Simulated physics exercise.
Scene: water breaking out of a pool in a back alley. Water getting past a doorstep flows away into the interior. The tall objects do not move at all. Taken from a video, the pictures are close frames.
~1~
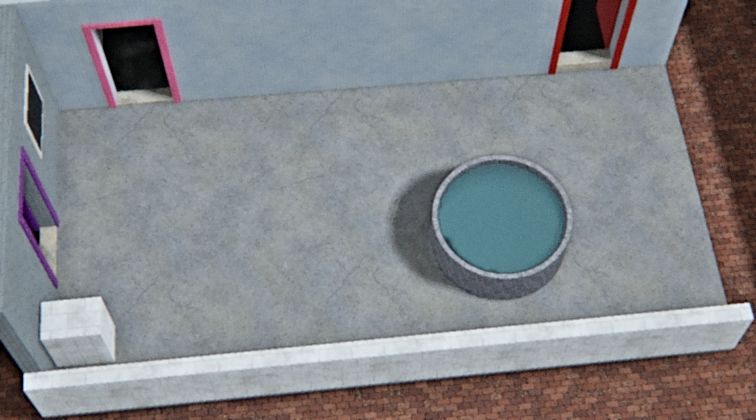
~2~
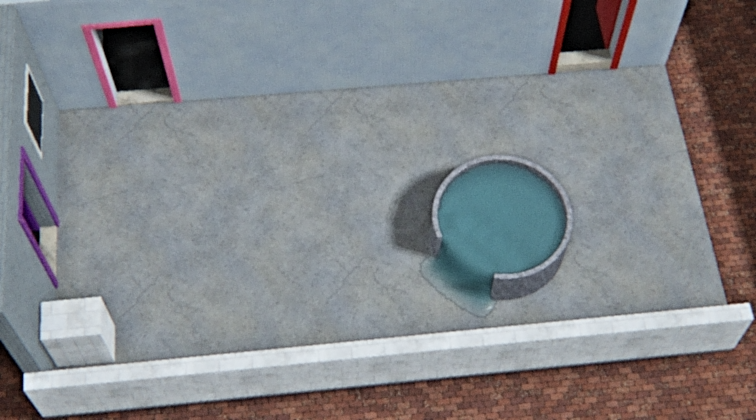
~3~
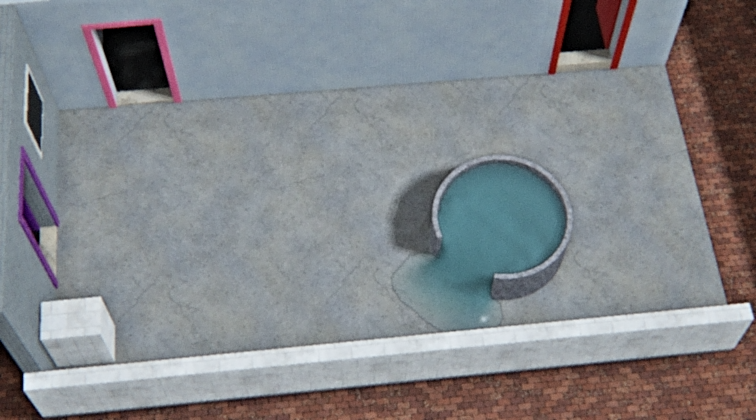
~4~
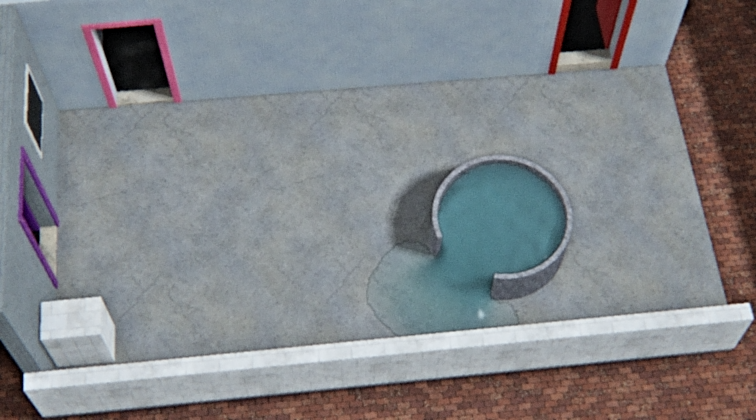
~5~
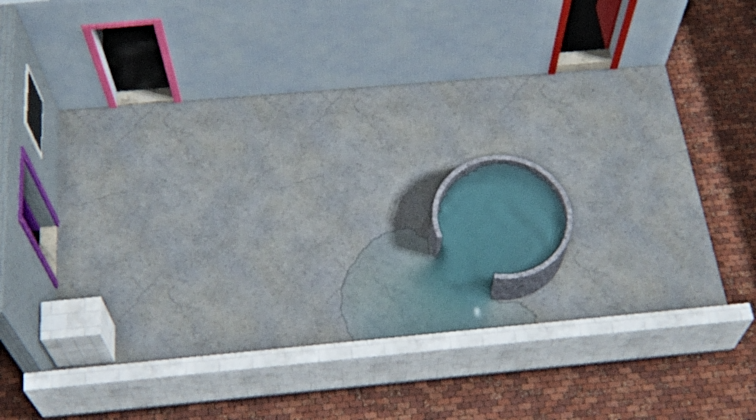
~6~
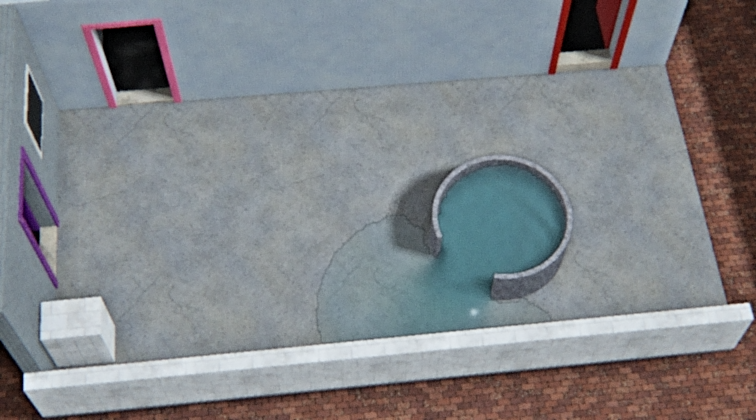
A round stone pool stood full and still in a walled yard, then its front lower-left side opened and blue-green water poured out, spreading across the grey ground toward the left and the low white wall.
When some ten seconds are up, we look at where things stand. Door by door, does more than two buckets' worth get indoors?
The red door is not swamped; the pink door is swamped; the purple door is swamped.
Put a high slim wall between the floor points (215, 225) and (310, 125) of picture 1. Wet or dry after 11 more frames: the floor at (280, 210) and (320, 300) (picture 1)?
Result by location - first parched, second soaked.
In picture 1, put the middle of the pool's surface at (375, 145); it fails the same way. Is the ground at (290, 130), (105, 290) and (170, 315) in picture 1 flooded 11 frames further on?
Taking them in the order asked: Spared, then inundated, then inundated.
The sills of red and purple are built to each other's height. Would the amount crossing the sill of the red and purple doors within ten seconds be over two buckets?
The red door remains below the limit and the purple door remains below the limit.
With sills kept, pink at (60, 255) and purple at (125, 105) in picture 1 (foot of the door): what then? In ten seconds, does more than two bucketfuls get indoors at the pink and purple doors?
As I see it, the pink one exceeds the limit while the purple one exceeds the limit.
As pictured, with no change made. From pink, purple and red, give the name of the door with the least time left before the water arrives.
It would be the purple door.
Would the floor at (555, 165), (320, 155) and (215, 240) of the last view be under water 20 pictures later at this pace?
Point 1: Not wet; point 2: Not wet; point 3: Drenched.
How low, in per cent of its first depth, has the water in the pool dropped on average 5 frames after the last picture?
It works out to roughly 62 %.
A moment on, water covers 15 % of the floor; the red door not reached, the pink door not reached, the purple door not reached.
Next, water covers 30 % of the floor; the red door not reached, the pink door not reached, the purple door not reached.
Then, water covers 45 % of the floor; the red door not reached, the pink door not reached, the purple door over two buckets in.
Later, water covers 60 % of the floor; the red door not reached, the pink door under two buckets in, the purple door over two buckets in.
In the end, water covers 75 % of the floor; the red door wet at the sill, nothing in, the pink door over two buckets in, the purple door over two buckets in.
